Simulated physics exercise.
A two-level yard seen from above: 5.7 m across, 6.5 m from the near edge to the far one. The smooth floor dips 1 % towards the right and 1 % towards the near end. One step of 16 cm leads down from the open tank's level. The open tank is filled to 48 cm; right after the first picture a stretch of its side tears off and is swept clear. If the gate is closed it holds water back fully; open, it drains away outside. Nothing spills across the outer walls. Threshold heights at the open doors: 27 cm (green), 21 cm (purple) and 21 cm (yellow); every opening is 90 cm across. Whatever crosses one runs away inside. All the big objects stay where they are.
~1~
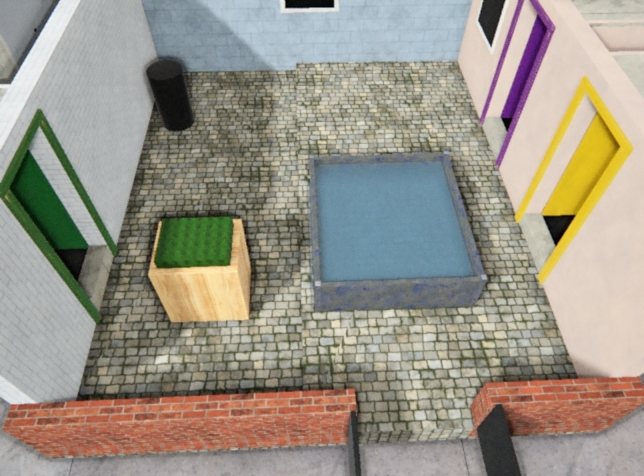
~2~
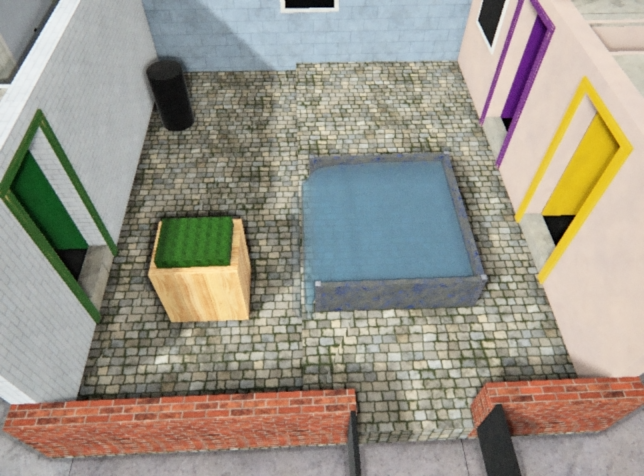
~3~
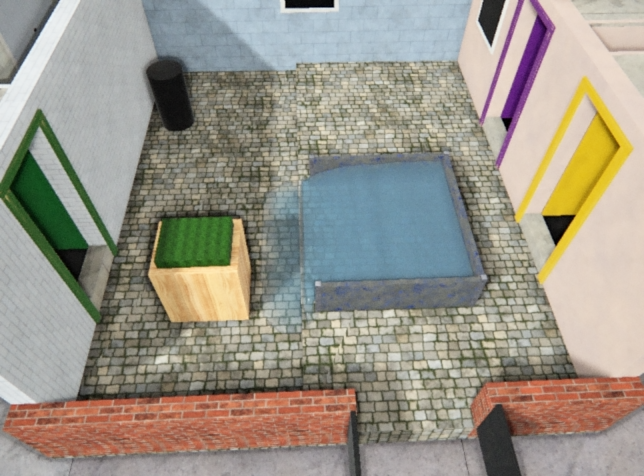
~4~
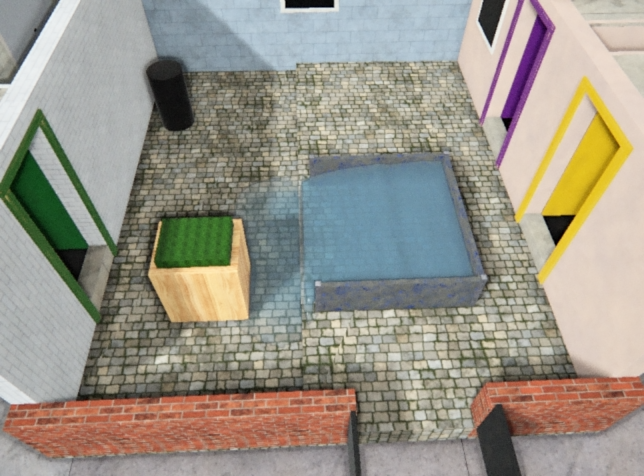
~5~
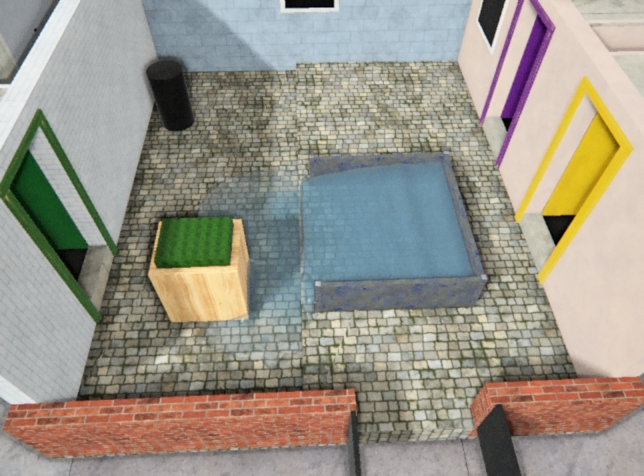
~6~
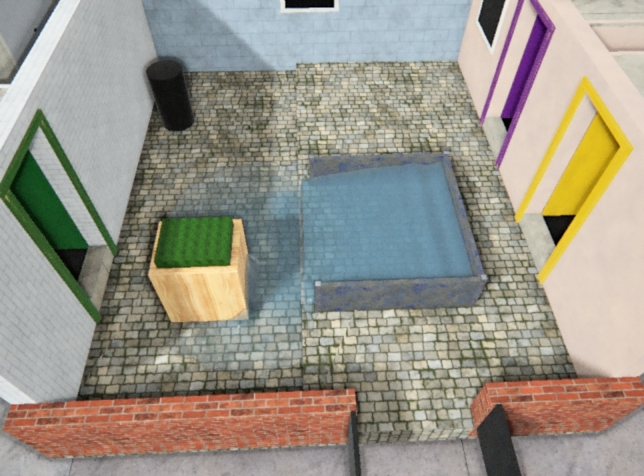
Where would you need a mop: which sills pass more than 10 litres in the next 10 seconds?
The water let in: At the green door it does not reach the limit; at the purple door it stays under the limit; at the yellow door it keeps below the limit.
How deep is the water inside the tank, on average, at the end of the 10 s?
Some 3 cm.
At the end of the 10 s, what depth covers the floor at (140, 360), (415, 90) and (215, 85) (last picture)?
Roughly 10, 0 and 8 cm, in turn.
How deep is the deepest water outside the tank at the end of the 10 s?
About 16 cm.
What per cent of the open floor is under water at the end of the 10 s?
About 55 per cent.
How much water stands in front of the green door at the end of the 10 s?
Some 10.0 cm.
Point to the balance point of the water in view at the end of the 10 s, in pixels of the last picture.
Around (236, 213).
A moment later water covers 25 % of the floor and is deepest (35 cm) near (259, 291); green door 15 cm at the sill, 0 L in, purple door not reached, yellow door not reached.
Soon after water covers 35 % of the floor and is deepest (27 cm) near (71, 426); green door 18 cm at the sill, 0 L in, purple door not reached, yellow door not reached.
Next water covers 45 % of the floor and is deepest (26 cm) near (189, 421); green door 12 cm at the sill, 0 L in, purple door not reached, yellow door not reached.
Later on water covers 55 % of the floor and is deepest (21 cm) near (304, 416); green door 11 cm at the sill, 0 L in, purple door not reached, yellow door not reached.
At the end water covers 55 % of the floor and is deepest (16 cm) near (304, 416); green door 10 cm at the sill, 0 L in, purple door not reached, yellow door not reached.
